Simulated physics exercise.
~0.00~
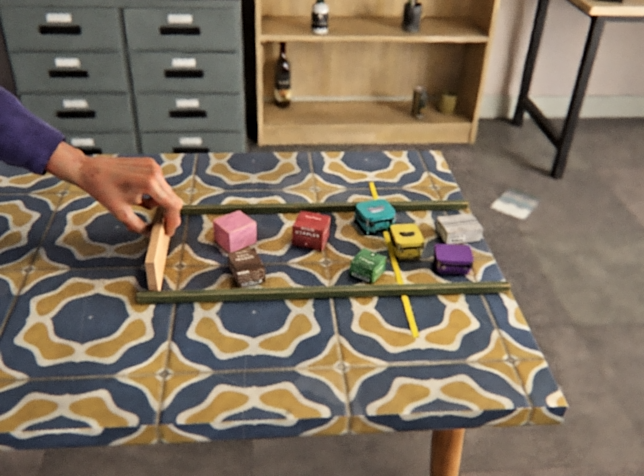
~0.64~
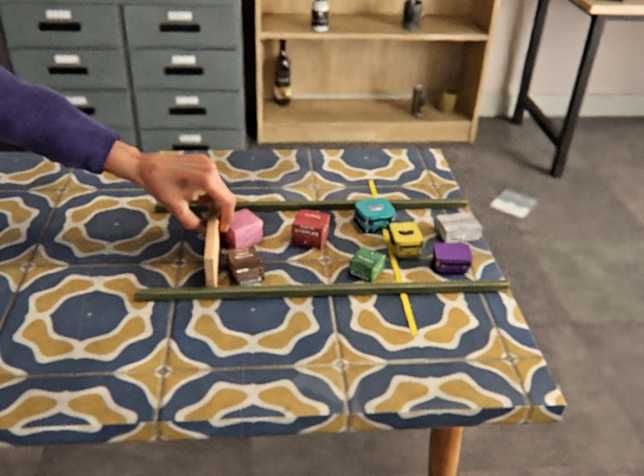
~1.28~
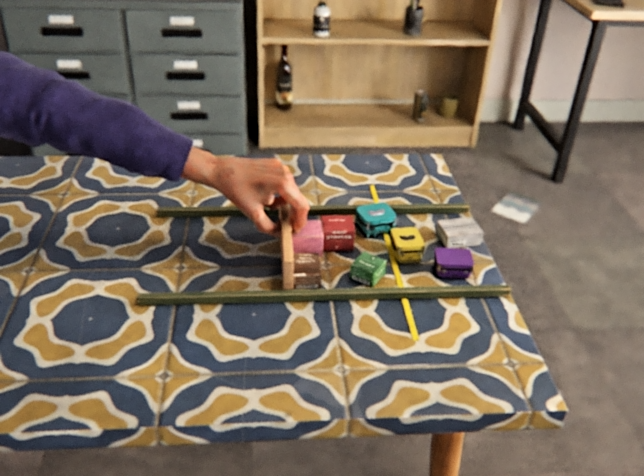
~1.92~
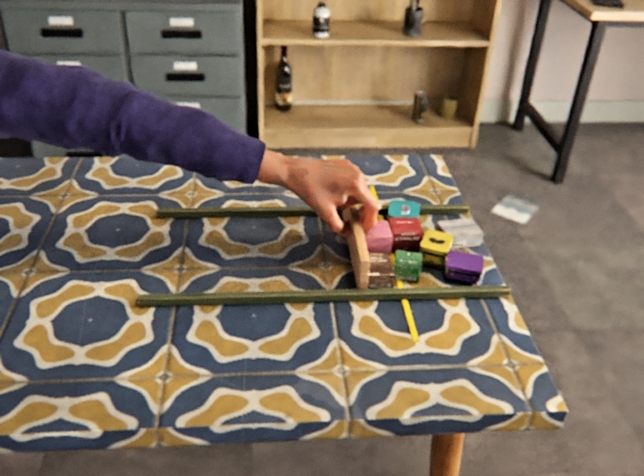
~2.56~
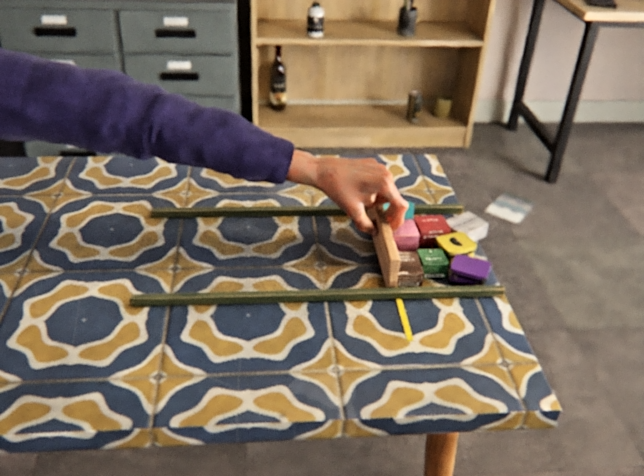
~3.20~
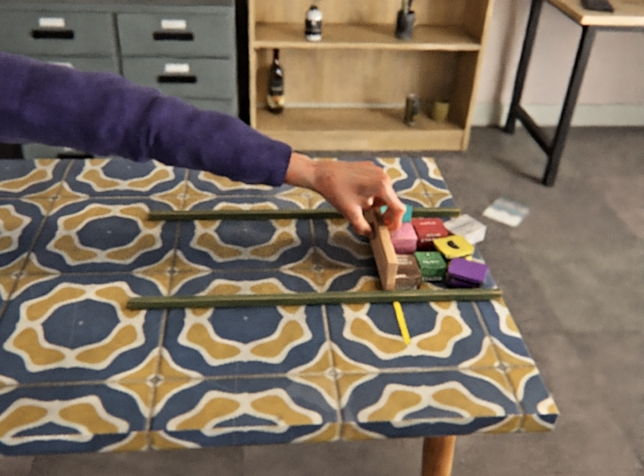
On a patterned table in a room with drawers and shelves, a hand slid an upright wooden board to the right between two green rails, bunching small colorful boxes together and pushing them past a yellow tape line, then stopped with all still on the table.
